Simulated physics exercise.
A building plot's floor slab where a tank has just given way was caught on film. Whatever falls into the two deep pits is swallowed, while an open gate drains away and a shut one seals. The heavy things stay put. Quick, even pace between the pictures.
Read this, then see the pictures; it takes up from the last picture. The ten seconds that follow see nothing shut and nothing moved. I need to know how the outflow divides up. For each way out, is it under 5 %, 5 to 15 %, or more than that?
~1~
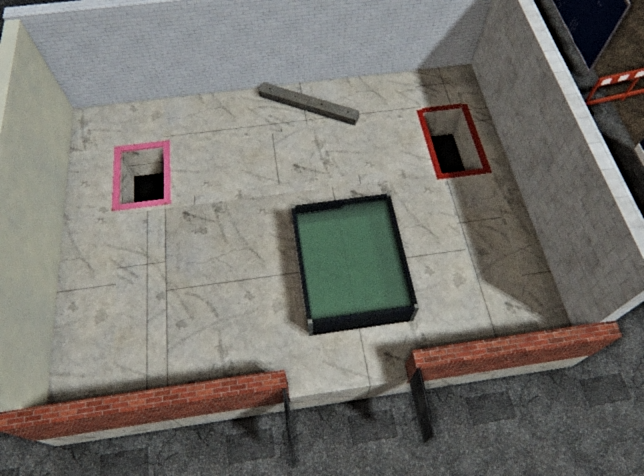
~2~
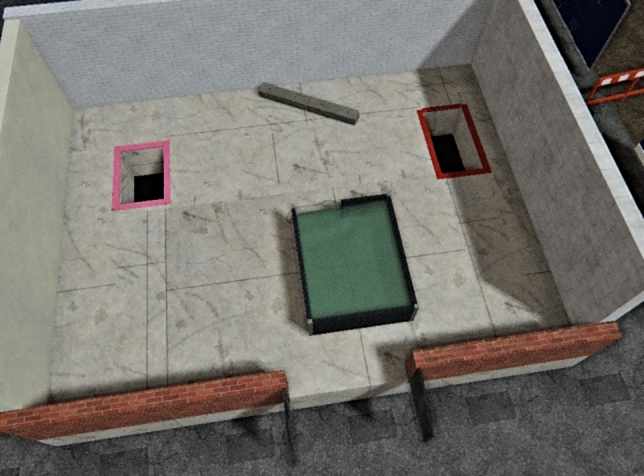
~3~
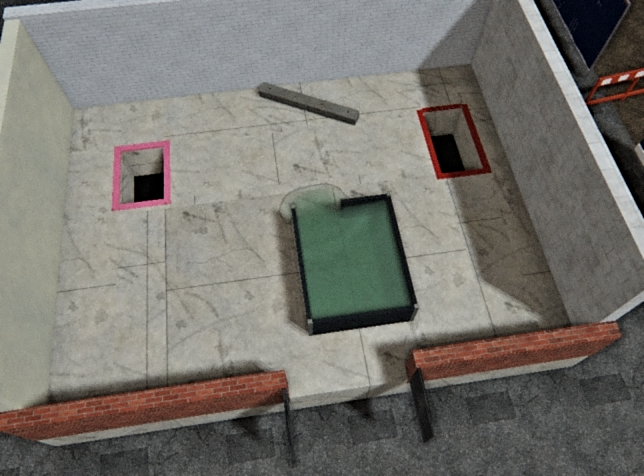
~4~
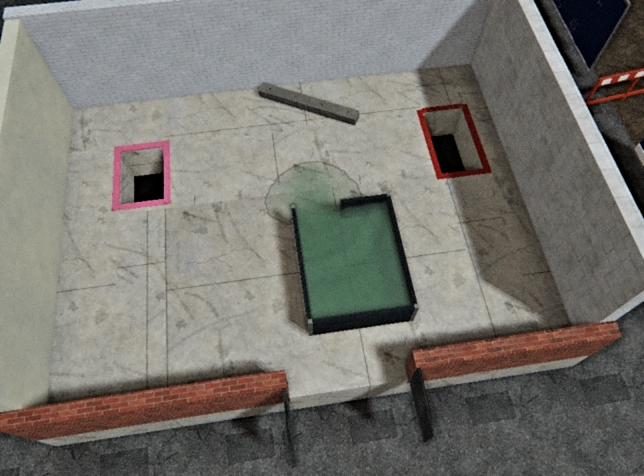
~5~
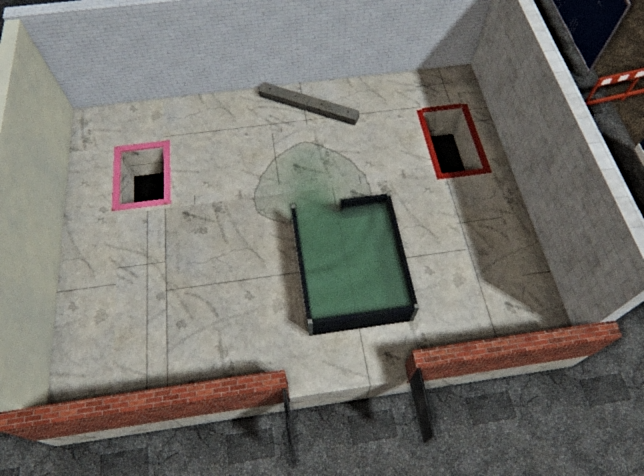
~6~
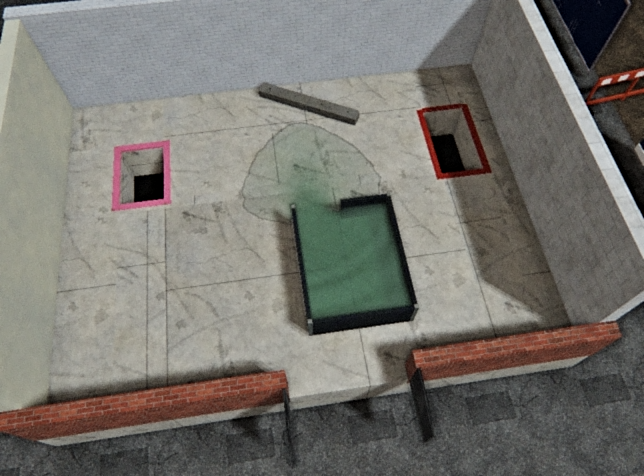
Result: I'd say the gate drains very little - not reaching five per cent, I'd say the pink pit drains a lot - upwards of fifteen per cent, I'd say the red pit drains a fair bit - five to fifteen per cent.
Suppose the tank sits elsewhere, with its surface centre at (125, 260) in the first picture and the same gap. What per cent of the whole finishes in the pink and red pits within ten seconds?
Ten seconds on: Pink pit 35 percent, red pit 2 percent.
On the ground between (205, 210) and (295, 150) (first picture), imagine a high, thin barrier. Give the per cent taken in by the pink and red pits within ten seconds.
Pink 4 %, red 20 %.
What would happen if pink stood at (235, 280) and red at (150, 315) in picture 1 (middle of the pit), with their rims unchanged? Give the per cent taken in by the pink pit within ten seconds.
Share for the pink pit: 2 percent.
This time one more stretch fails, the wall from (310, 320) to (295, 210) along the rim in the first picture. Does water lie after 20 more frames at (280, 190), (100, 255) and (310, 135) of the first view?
Taking them in order, I'd say not reached, swamped and not reached.
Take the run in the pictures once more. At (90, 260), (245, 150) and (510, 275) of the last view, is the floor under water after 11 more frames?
Left dry; drenched; left dry.
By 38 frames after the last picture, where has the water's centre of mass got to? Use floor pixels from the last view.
Near (261, 190).
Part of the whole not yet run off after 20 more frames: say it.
Roughly 98 percent.
A moment on, water covers 15 % of the floor; the gate 0 %, the pink pit 0 %, the red pit 0 %.
Next, water covers 25 % of the floor; the gate 0 %, the pink pit 0 %, the red pit 0 %.
Then, water covers 30 % of the floor; the gate 0 %, the pink pit 2 %, the red pit 1 %.
Later, water covers 40 % of the floor; the gate 0 %, the pink pit 7 %, the red pit 5 %.
In the end, water covers 50 % of the floor; the gate 0 %, the pink pit 19 %, the red pit 9 %.
